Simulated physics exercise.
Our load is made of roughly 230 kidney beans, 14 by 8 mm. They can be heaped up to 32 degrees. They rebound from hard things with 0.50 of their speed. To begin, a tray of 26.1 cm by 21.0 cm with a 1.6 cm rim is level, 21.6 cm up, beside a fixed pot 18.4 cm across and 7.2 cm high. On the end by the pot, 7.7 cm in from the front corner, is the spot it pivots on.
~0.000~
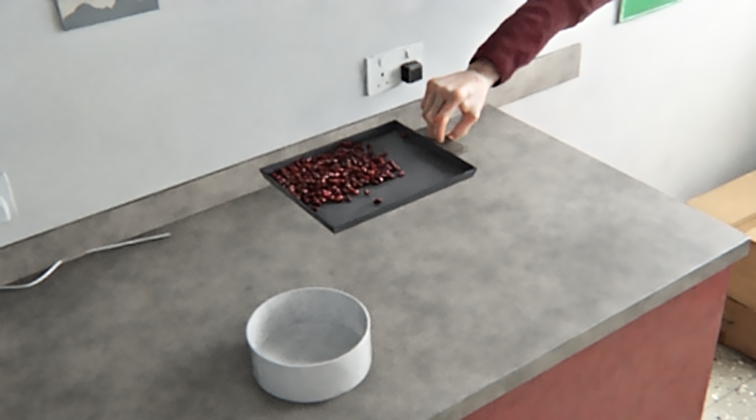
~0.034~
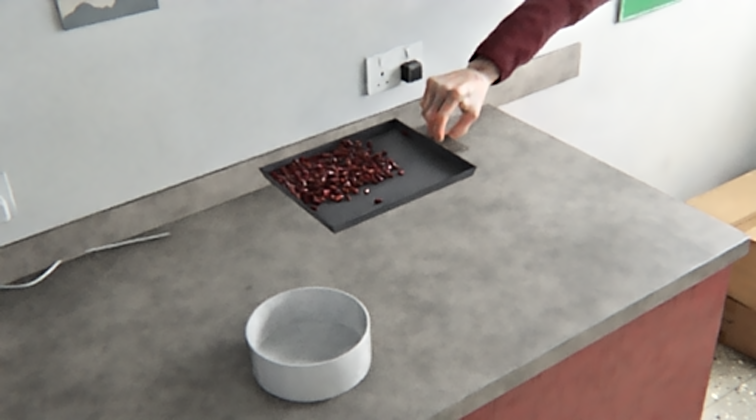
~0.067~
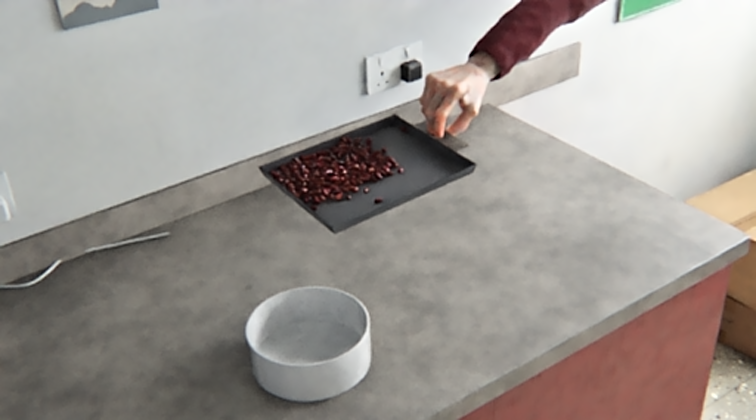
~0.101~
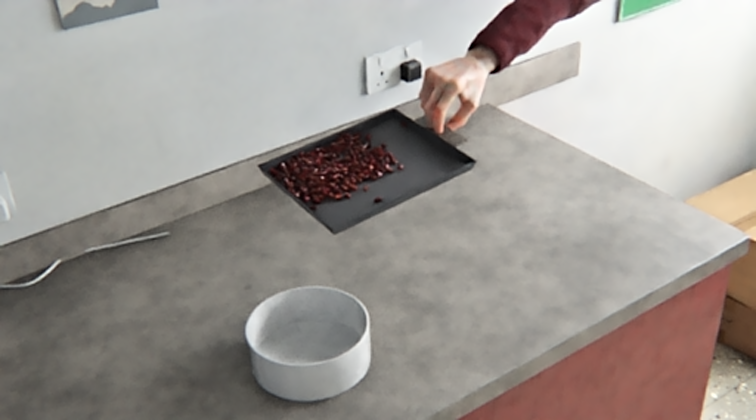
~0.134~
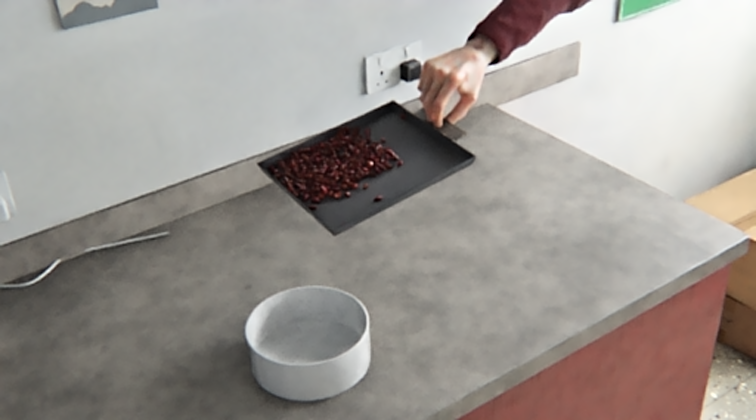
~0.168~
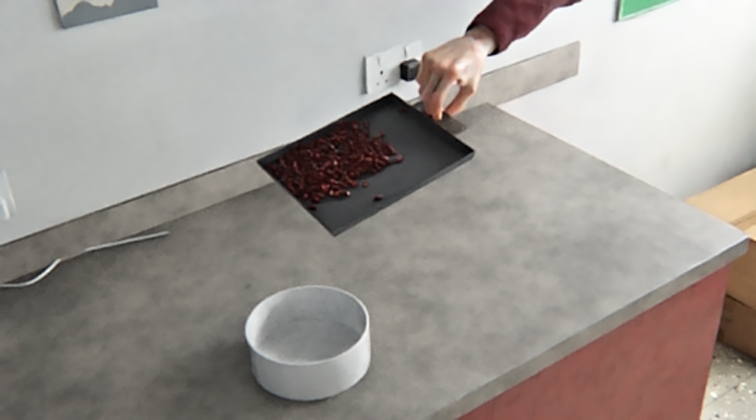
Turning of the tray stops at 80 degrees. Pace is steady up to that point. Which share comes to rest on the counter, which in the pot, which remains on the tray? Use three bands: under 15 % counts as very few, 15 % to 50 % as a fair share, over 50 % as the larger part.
Counter: Very few; pot: The larger part; tray: Very few.
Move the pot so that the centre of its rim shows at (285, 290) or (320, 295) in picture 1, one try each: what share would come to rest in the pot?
20 and 80 %.
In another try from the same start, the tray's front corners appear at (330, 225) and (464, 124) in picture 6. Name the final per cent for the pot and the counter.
You'd end with pot at 30 and counter at 65.
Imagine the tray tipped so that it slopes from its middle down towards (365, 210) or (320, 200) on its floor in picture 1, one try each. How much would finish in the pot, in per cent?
About 85 and 55 per cent.
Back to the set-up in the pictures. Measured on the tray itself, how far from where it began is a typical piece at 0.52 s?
5 cm.
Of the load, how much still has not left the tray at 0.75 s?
Reading: Approx. 70%.
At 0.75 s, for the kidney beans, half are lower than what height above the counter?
Around 20 cm up.
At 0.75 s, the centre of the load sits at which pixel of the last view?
Estimated centre of load: Around (323, 229).
After 0.52 s, tilt 45 degrees; the tray holds 100 %, the pot 0 %.
Then, at 0.75 s, tilt 67 degrees; the tray holds 70 %, the pot 0 %.
After 1.09 s, tilt 80 degrees; the tray holds 5 %, the pot 85 %.
By 2.0 s all is still; counter 0 %, pot 95 %, tray 5 %.
